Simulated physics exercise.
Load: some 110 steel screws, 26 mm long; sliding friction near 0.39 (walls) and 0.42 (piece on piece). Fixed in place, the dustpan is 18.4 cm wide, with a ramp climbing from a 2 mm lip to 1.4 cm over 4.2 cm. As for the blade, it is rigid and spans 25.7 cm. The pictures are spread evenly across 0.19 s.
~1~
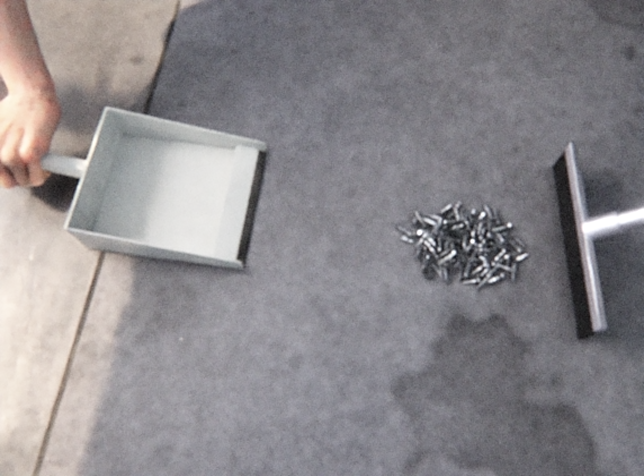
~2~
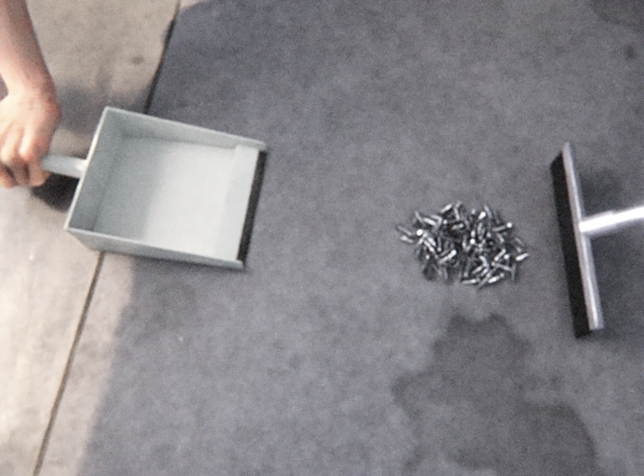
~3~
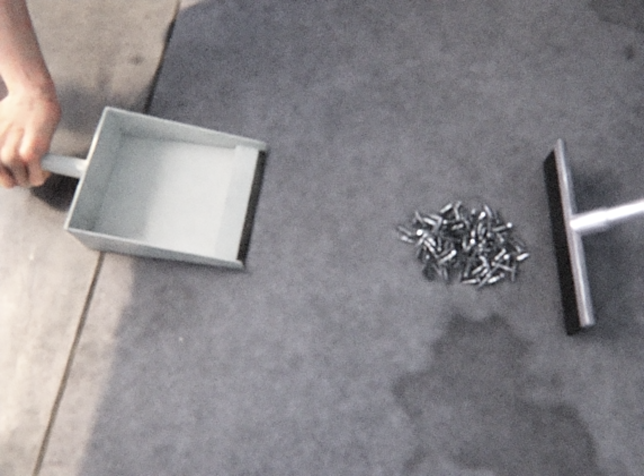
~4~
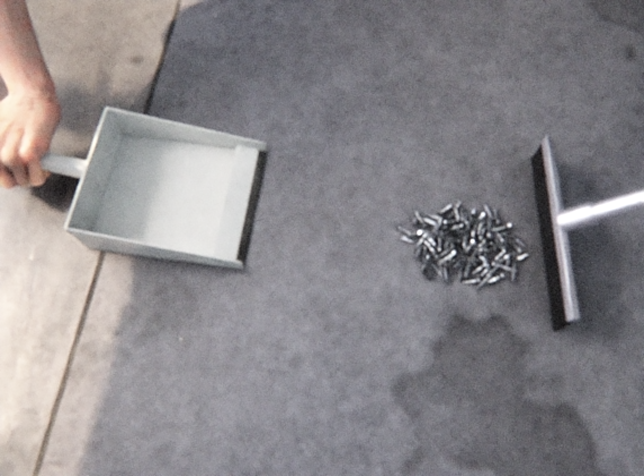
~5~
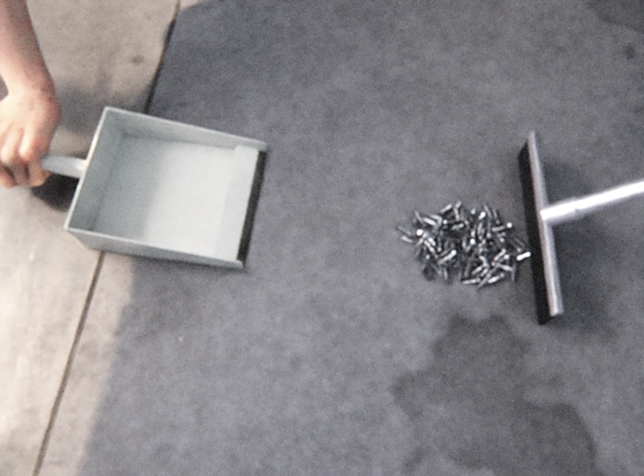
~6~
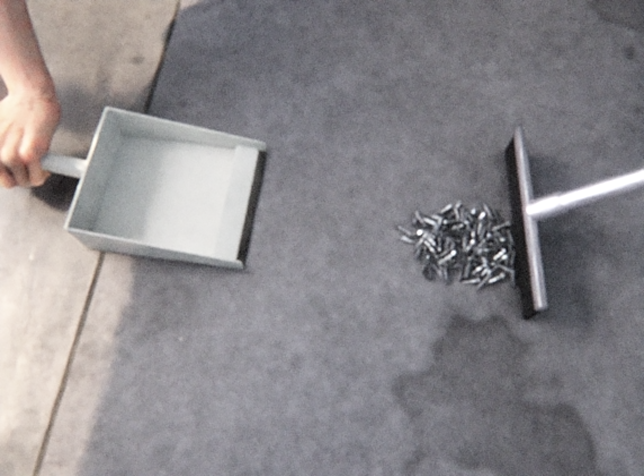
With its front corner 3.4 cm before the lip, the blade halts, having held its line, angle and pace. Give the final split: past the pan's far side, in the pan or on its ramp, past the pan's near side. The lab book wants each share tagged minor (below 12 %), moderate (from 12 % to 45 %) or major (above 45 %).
Far side: Only a little, pan: Only a little, near side: Only a little.
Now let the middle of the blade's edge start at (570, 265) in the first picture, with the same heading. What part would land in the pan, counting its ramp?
Something close to 5 percent.
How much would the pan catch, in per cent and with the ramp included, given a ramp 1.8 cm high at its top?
In that case roughly 0 percent.
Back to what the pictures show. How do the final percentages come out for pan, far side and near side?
Far side 10, pan 5, near side 10.
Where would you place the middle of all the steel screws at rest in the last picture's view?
Approximately (276, 202) in the last view.
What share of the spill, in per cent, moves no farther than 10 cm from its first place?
I'd say about 0 per cent.
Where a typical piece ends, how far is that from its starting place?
I'd put it near 28 cm.
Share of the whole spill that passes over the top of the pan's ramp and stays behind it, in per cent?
Something like 0 per cent of the whole.
Then, 0.31 s after the last picture, middle of the blade 21 cm from the lip; 0 % over the lip, far side 0 %, near side 0 %.
Then, 0.51 s after the last picture, middle of the blade 11 cm from the lip; 0 % over the lip, far side 0 %, near side 0 %.
Then, 0.83 s after the last picture, middle of the blade 5 cm from the lip; 5 % over the lip, far side 10 %, near side 10 %.
In the end, far side 10 %, pan 5 %, near side 10 %, in front of the lip or behind the blade 80 %.
